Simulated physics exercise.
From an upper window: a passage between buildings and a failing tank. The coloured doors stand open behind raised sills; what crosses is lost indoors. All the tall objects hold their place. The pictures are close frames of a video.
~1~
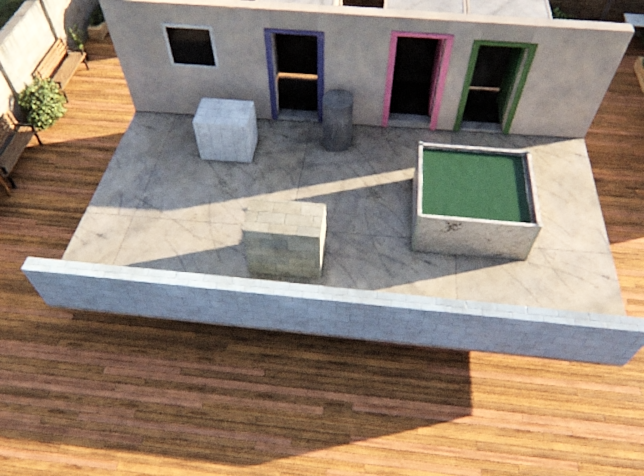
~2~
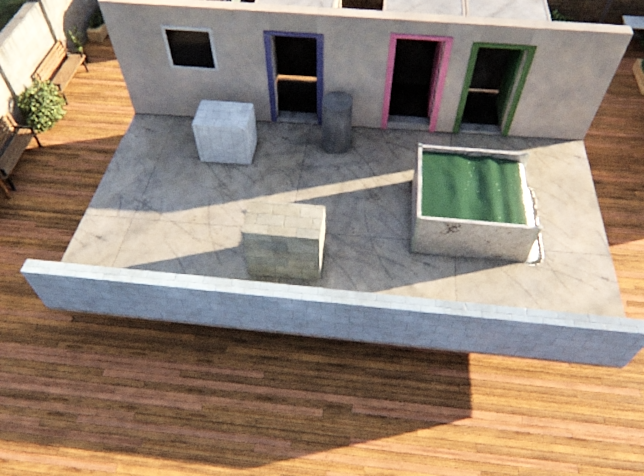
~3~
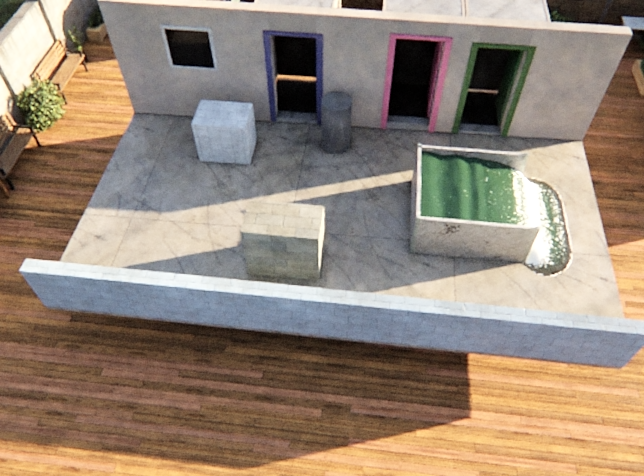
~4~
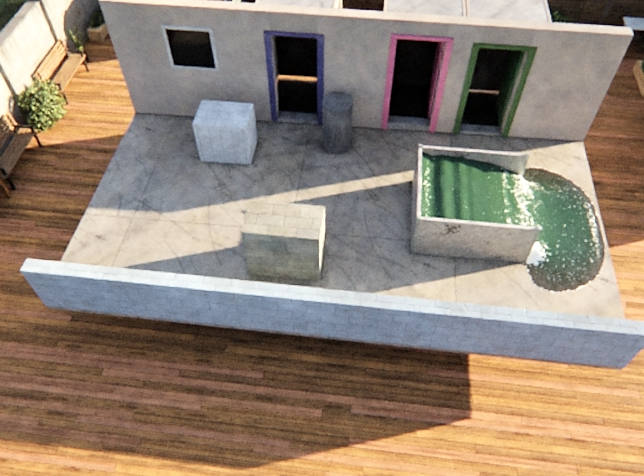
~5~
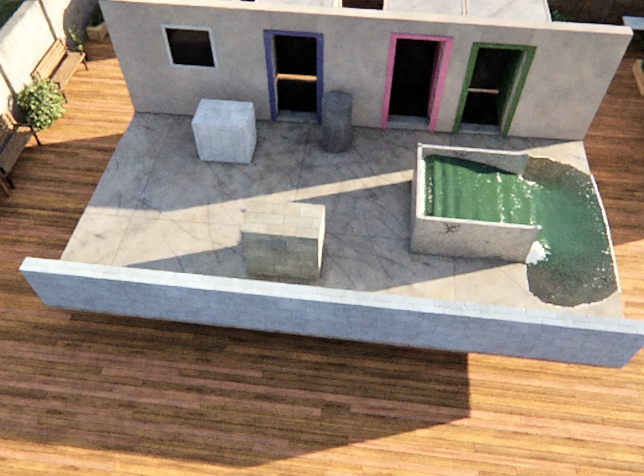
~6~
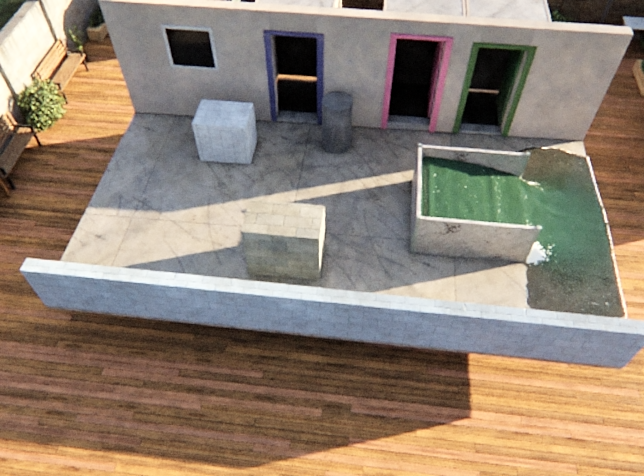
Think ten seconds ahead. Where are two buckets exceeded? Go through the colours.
One by one: The pink door admits no more than that; the green door admits no more than that; the blue door admits no more than that.
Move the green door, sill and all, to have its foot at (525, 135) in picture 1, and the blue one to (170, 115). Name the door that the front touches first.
First comes the door marked green.
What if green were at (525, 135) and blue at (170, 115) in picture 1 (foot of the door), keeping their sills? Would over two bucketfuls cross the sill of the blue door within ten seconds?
In short: Blue is under.
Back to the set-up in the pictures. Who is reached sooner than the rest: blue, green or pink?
The green door.
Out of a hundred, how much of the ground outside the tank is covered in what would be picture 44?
Some 15 per cent.
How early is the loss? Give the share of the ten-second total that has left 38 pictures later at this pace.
About 95 per cent.
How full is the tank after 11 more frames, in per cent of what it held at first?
Close to 28 %.
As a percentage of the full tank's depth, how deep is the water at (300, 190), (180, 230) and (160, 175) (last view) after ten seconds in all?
In that order: 0, 0 and 0 per cent.
A moment on, water covers 15 % of the floor; the pink door not reached, the green door not reached, the blue door not reached.
Next, water covers 15 % of the floor; the pink door not reached, the green door not reached, the blue door not reached.
Then, water covers 15 % of the floor; the pink door not reached, the green door wet at the sill, nothing in, the blue door not reached.
Later, water covers 15 % of the floor; the pink door not reached, the green door wet at the sill, nothing in, the blue door not reached.
In the end, water covers 10 % of the floor; the pink door not reached, the green door wet at the sill, nothing in, the blue door not reached.
